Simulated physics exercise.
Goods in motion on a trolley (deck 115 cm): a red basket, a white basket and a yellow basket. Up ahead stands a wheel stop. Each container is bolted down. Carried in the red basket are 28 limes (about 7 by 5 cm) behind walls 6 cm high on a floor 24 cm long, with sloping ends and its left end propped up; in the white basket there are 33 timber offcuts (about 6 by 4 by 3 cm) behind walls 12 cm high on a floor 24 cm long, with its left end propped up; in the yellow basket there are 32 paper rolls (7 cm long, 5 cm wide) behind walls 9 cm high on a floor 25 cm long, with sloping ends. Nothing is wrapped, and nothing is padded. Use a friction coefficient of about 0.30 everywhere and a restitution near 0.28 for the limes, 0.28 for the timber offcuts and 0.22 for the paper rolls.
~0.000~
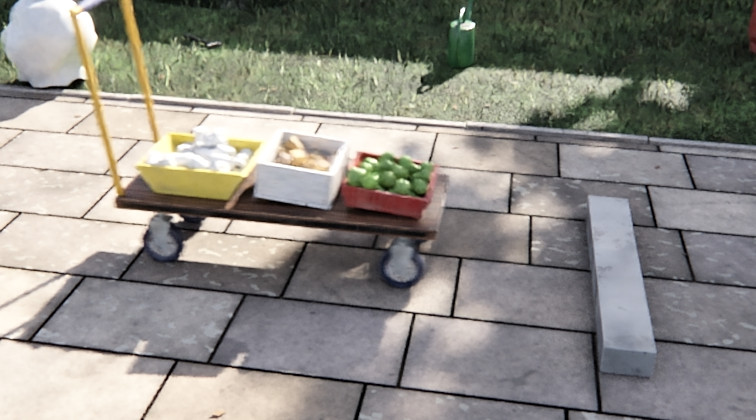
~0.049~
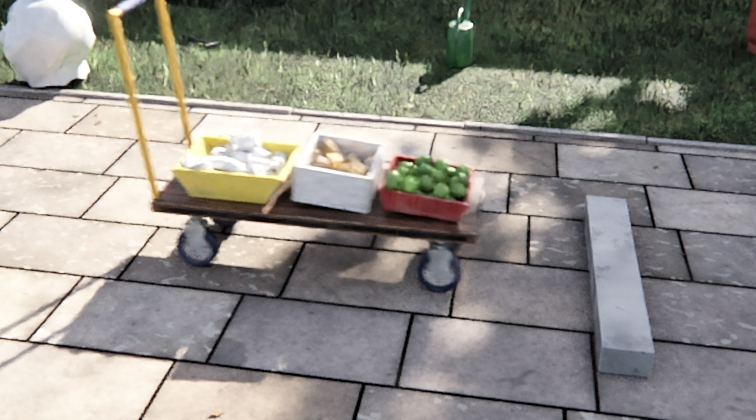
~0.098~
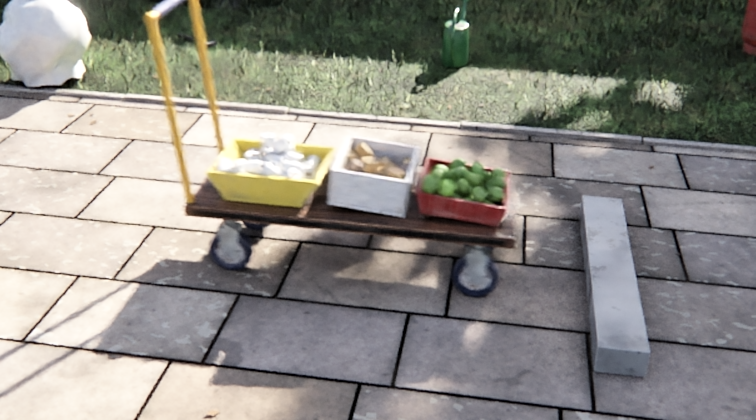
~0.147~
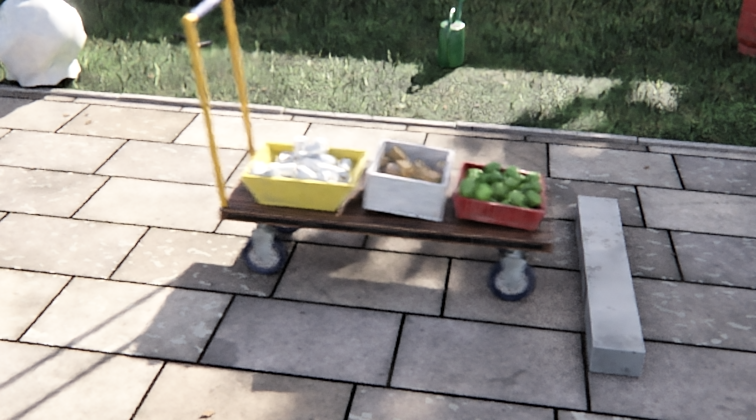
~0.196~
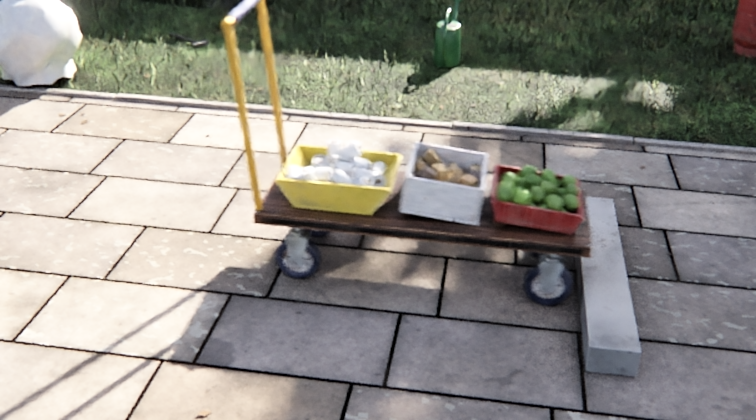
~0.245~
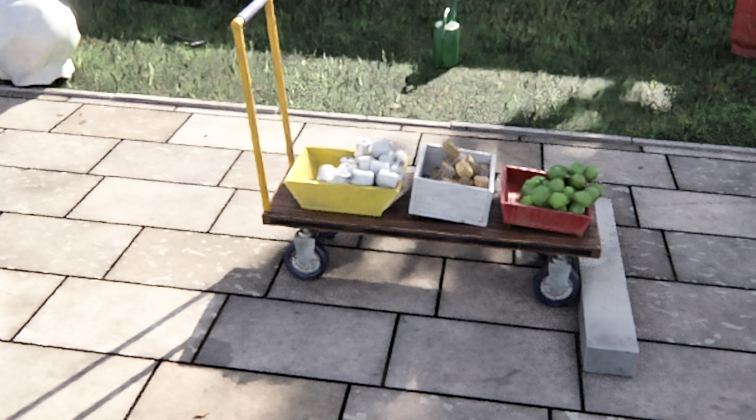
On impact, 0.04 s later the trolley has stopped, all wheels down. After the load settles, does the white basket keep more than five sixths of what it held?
I'd bet the portion thrown out stays short of a sixth of the load.
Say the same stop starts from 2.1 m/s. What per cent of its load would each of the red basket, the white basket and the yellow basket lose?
In that case the red basket sheds 20 per cent of its load, the white basket 0 per cent, and the yellow basket 20 per cent.
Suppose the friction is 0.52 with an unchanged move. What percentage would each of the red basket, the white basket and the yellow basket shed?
Red basket 40%, white basket 10%, yellow basket 20%.
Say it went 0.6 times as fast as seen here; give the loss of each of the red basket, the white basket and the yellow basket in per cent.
In that case the red basket sheds 30 per cent, the white basket 0 per cent and the yellow basket 20 per cent.
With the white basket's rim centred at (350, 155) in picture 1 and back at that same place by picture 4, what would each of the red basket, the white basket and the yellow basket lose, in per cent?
Result - red basket: 20 per cent; white basket: 0 per cent; yellow basket: 10 per cent.
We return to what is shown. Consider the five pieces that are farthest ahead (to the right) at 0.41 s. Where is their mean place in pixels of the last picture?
Near (663, 190) in pixels.
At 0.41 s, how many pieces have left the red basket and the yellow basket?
Estimate at that time - red basket 12, yellow basket 8, give or take.
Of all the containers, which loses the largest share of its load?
That's the red basket.
After 0.29 s, the red basket is down by 6 of 28, the white basket has all 33 and the yellow basket is down by 2 of 32.
After 0.41 s, the red basket is down by 13 of 28, the white basket has all 33 and the yellow basket is down by 9 of 32.
After 0.64 s, the red basket is down by 13 of 28, the white basket is down by 2 of 33 and the yellow basket is down by 10 of 32.
Outcome (at 1.14 s), the red basket is down by 13 of 28, the white basket is down by 2 of 33 and the yellow basket is down by 10 of 32. Asked share, 2 of 33, 6 per cent.
